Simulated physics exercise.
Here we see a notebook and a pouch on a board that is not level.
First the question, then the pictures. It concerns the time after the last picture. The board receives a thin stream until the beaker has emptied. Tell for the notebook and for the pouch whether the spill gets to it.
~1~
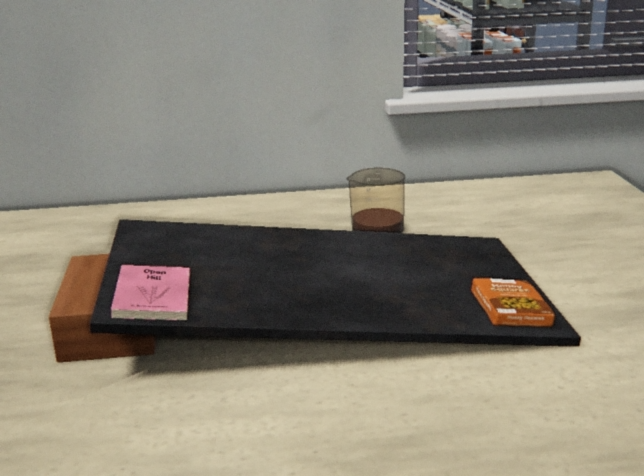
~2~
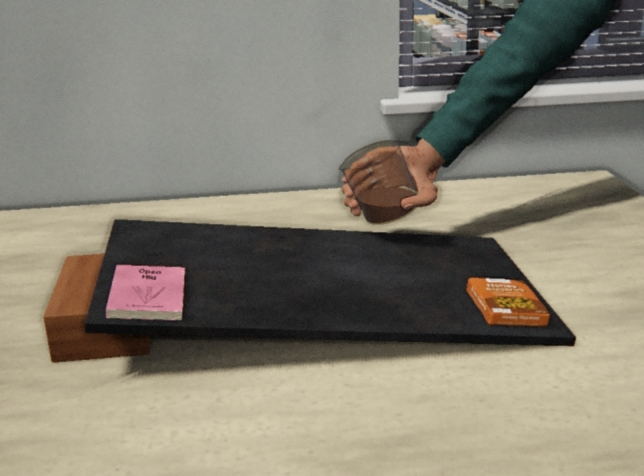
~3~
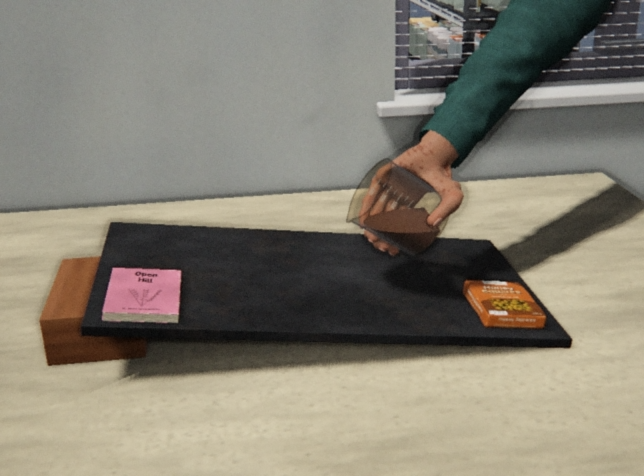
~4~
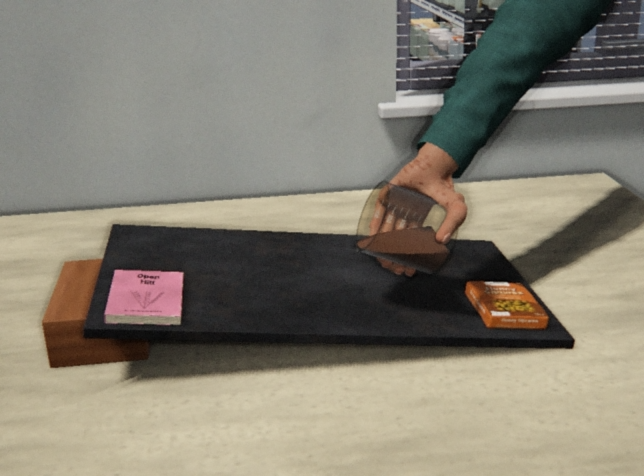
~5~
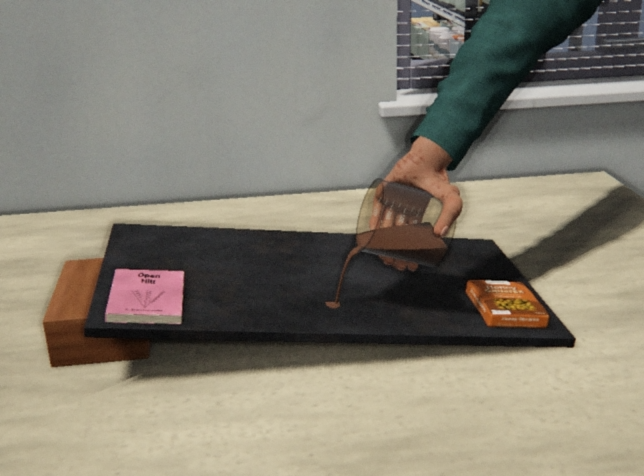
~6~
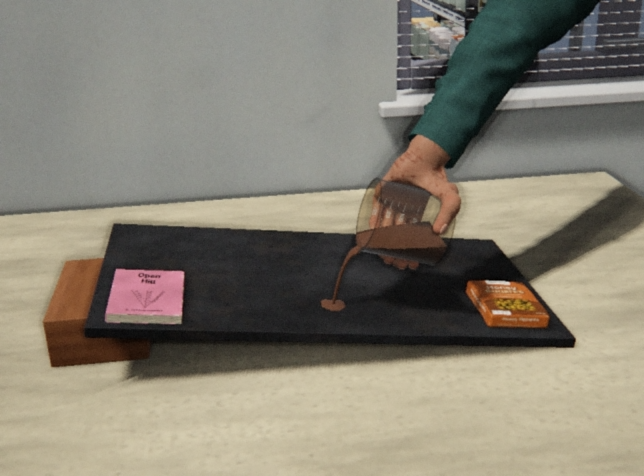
On the left the notebook stays dry; on the right the pouch gets wet.
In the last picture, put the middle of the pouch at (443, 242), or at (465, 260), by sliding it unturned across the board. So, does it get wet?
Where first placed it is not touched, where next placed it is not touched.
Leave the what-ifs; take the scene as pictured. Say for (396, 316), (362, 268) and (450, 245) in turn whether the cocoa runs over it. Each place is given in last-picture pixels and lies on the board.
So, first got to, next left alone, and last left alone.
Next, it runs down to the right; the notebook is clear of it; the pouch is clear of it.
After that, it runs down to the right and off the end; the notebook is clear of it; the pouch is in it.
Finally, it runs down to the right and off the end; the notebook is clear of it; the pouch is in it.
